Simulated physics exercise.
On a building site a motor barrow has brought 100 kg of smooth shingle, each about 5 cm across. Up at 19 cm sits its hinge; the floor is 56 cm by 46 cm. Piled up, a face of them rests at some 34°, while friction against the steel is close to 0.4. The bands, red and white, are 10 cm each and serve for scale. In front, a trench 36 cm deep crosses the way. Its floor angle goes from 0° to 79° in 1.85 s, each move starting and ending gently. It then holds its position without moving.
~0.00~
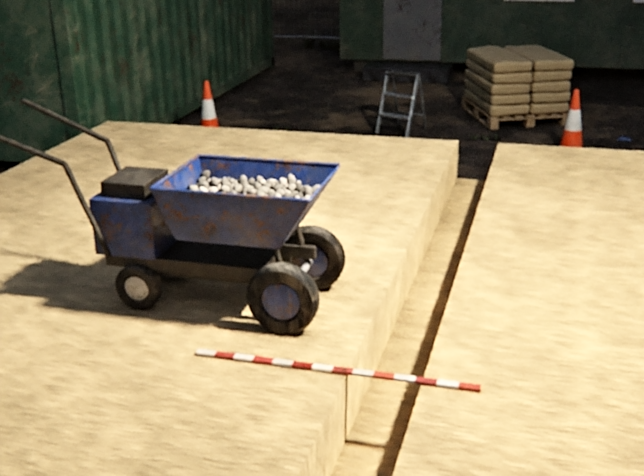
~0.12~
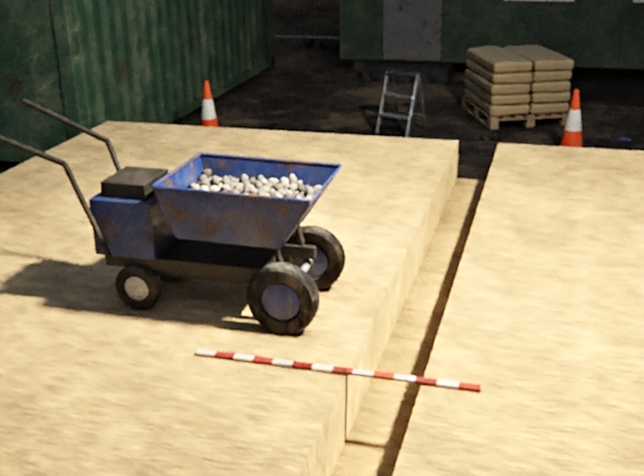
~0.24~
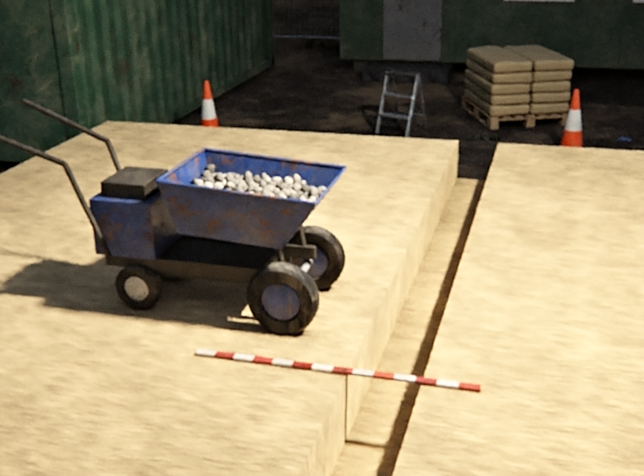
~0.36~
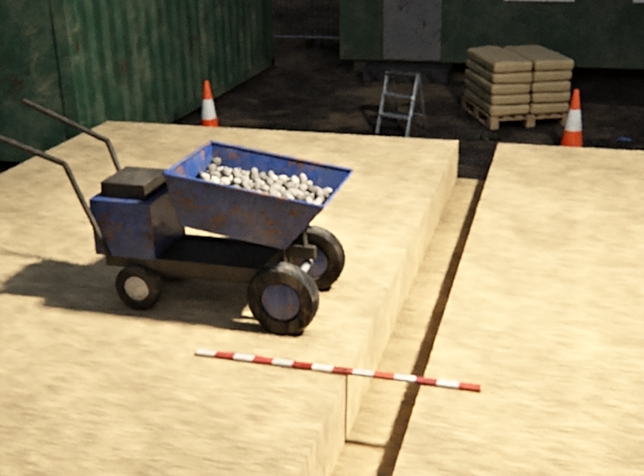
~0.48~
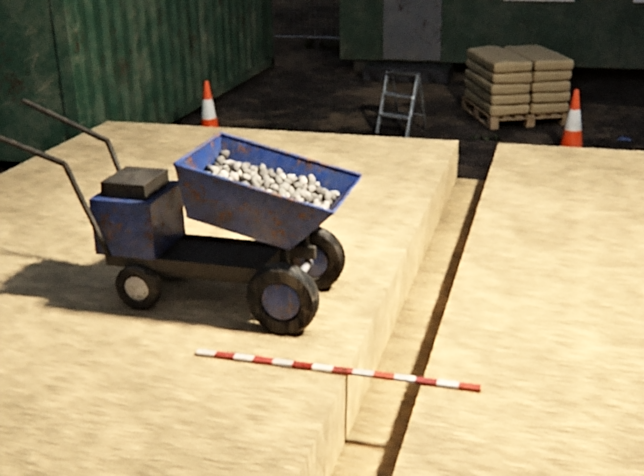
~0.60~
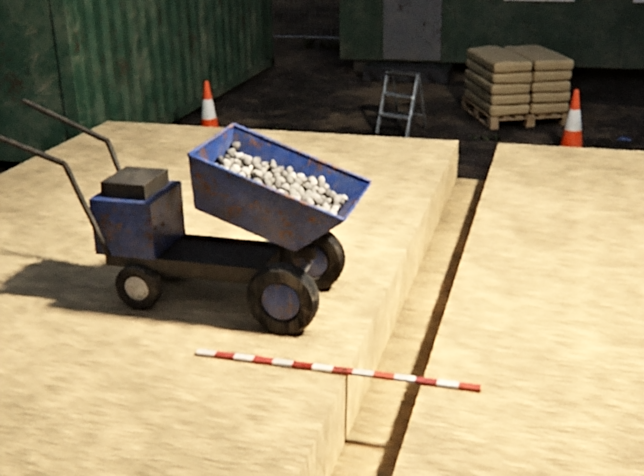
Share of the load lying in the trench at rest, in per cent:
65 per cent.
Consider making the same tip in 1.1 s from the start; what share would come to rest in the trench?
In that case some 55 per cent.
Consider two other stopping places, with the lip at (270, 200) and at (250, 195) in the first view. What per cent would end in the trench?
First spot about 100, second spot about 95 per cent.
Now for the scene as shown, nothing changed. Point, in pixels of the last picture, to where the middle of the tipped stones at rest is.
About (426, 368).
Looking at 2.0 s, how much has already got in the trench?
Roughly 45 percent of the load.
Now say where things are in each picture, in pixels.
Lip at (308, 201), floor tilted 0°, highest stones at (267, 185), in the first picture.
Lip at (310, 202), floor tilted 1°, highest stones at (258, 184); the stones move at 0.1 m/s on average, in the second picture.
Lip at (315, 204), floor tilted 4°, highest stones at (228, 179); the stones move at 0.3 m/s on average, in the third picture.
Lip at (323, 208), floor tilted 8°, highest stones at (218, 173); the stones move at 0.4 m/s on average, in the fourth picture.
Lip at (333, 213), floor tilted 13°, highest stones at (226, 166); the stones move at 0.4 m/s on average, in the fifth picture.
Lip at (344, 221), floor tilted 20°, highest stones at (235, 158); the stones move at 0.5 m/s on average, in the sixth picture.
After 1.4 s the floor is at 67°; 97 % in the skip, 3 % in the trench; the foremost stones are at (425, 292).
After 2.0 s the floor is at 79°; 26 % in the skip, 43 % in the trench, 31 % past the trench; the foremost stones are at (559, 330).
After 2.3 s the floor is at 79°; 5 % in the skip, 59 % in the trench, 35 % past the trench; the foremost stones are at (618, 330).
After 4.2 s the floor is at 79°; 0 % in the skip, 65 % in the trench, 35 % past the trench; the foremost stones are at (637, 331).
